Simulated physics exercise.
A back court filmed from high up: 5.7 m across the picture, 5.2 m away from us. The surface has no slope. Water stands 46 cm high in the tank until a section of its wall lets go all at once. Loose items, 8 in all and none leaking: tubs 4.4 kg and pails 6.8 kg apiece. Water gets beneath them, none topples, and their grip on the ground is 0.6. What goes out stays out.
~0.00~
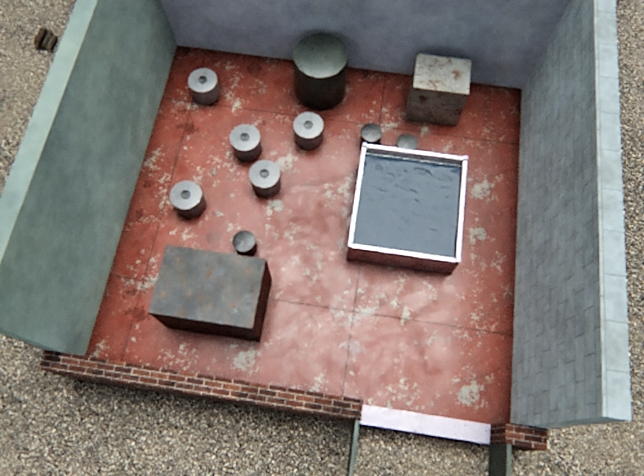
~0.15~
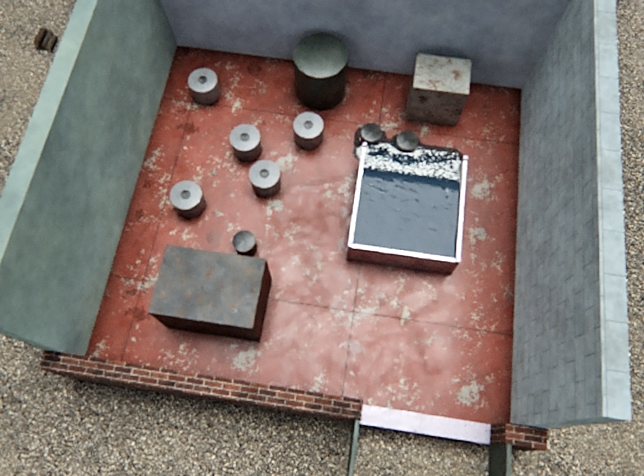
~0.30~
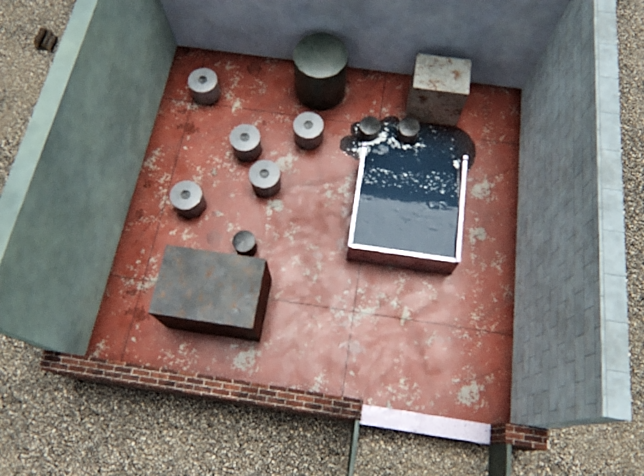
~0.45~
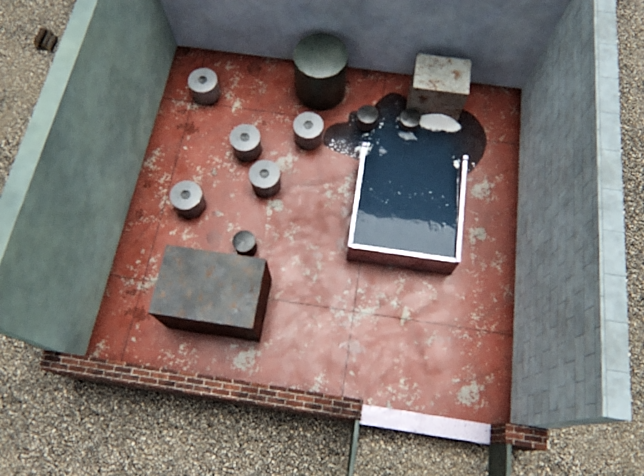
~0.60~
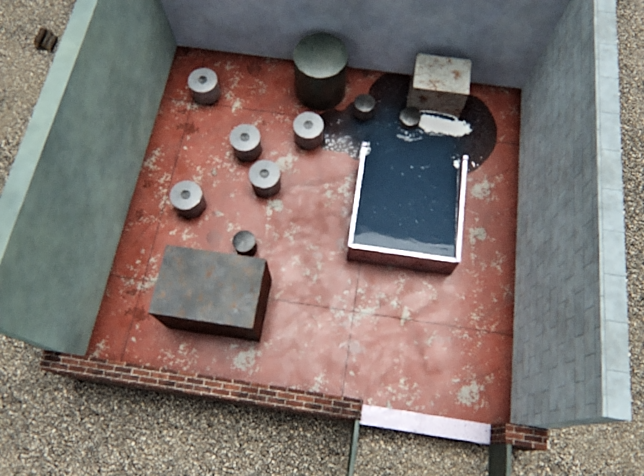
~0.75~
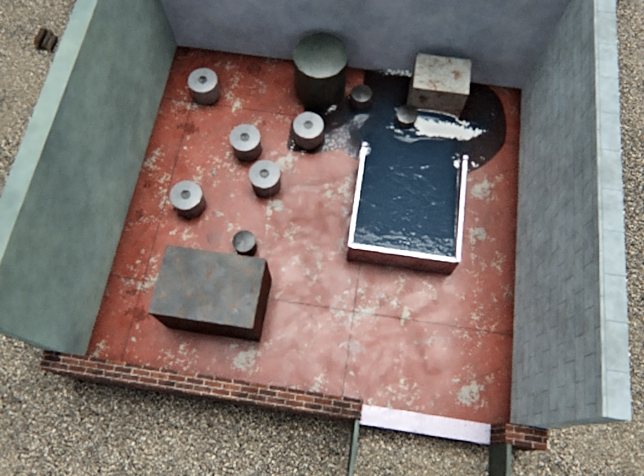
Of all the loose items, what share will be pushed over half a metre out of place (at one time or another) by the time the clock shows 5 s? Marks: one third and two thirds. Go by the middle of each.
That comes to one to two thirds.
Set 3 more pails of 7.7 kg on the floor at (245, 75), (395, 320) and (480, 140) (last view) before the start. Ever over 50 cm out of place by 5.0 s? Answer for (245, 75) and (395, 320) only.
In turn: Less, under.
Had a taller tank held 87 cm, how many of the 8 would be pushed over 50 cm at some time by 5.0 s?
In that case 7 of them.
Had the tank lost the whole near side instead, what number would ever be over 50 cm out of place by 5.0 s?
Then 0.
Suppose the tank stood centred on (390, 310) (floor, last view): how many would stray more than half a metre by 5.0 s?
In that case 4 of them.
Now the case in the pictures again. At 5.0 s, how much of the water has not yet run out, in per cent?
About 98 per cent.
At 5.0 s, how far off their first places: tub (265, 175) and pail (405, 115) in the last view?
In that order: 30 cm, 100 cm.
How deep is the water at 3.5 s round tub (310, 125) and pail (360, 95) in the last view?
Roughly 3 and 12 cm.
After 1.1 s 2 of 8 are over 50 cm from their spots; 1 afloat.
After 2.2 s 2 of 8 are over 50 cm from their spots; 2 afloat.
After 3.5 s 3 of 8 are over 50 cm from their spots; 3 afloat.
After 5.0 s 4 of 8 are over 50 cm from their spots, and 4 have been at some point; 2 afloat.
